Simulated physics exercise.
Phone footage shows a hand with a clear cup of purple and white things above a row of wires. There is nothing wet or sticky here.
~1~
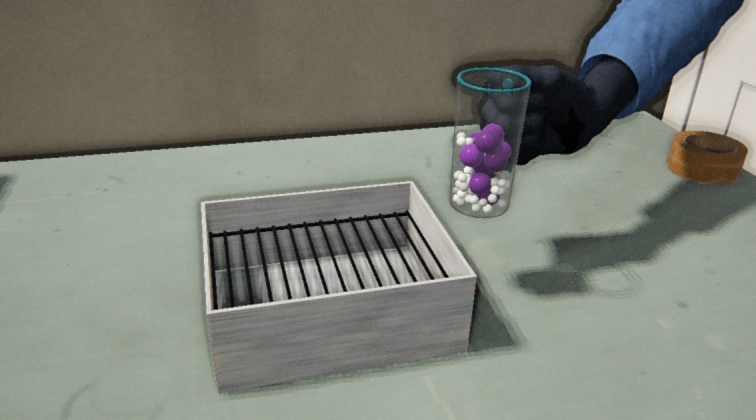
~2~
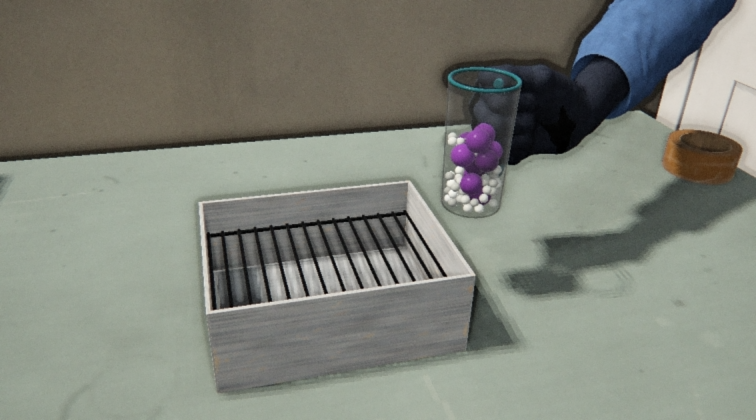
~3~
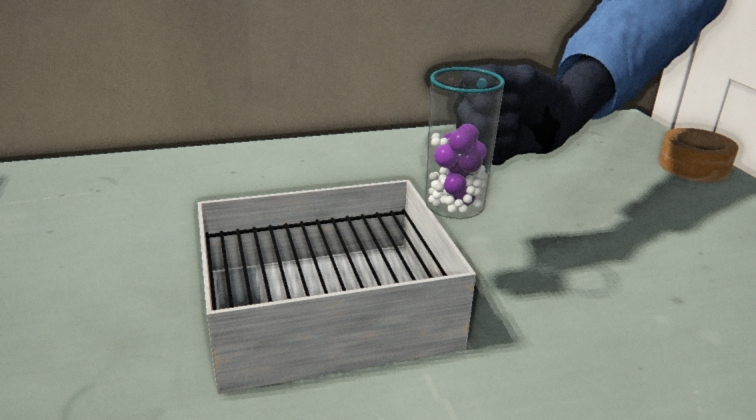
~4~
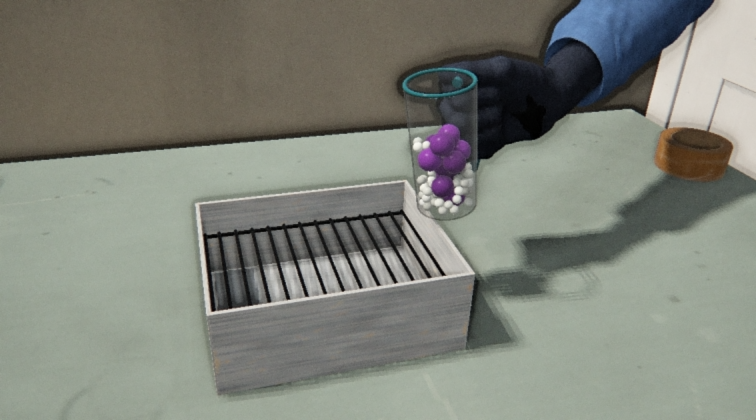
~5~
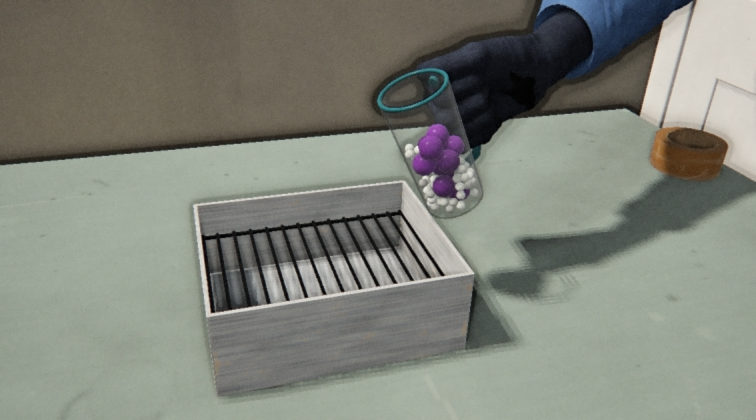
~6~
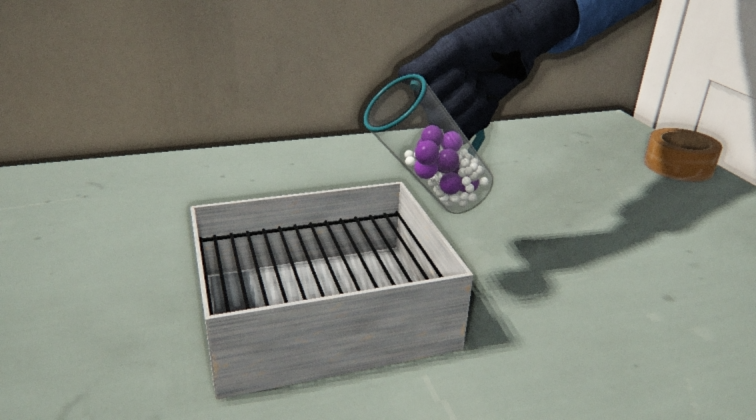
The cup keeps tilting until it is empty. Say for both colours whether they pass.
For purple: Retained above. White: Through the grille.
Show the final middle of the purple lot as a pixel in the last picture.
It settles with its middle near (317, 272).
Then, 0.21 s after the last picture, purple ones, all in the cup; white ones, all in the cup.
Then, 0.47 s after the last picture, purple ones, all in the cup; white ones, all in the cup.
Then, 0.75 s after the last picture, purple ones, about two thirds in the cup, about a third on or over the wires; white ones, all in the cup.
By the end, purple ones, all on the wires, none under the rack; white ones, all under the rack.
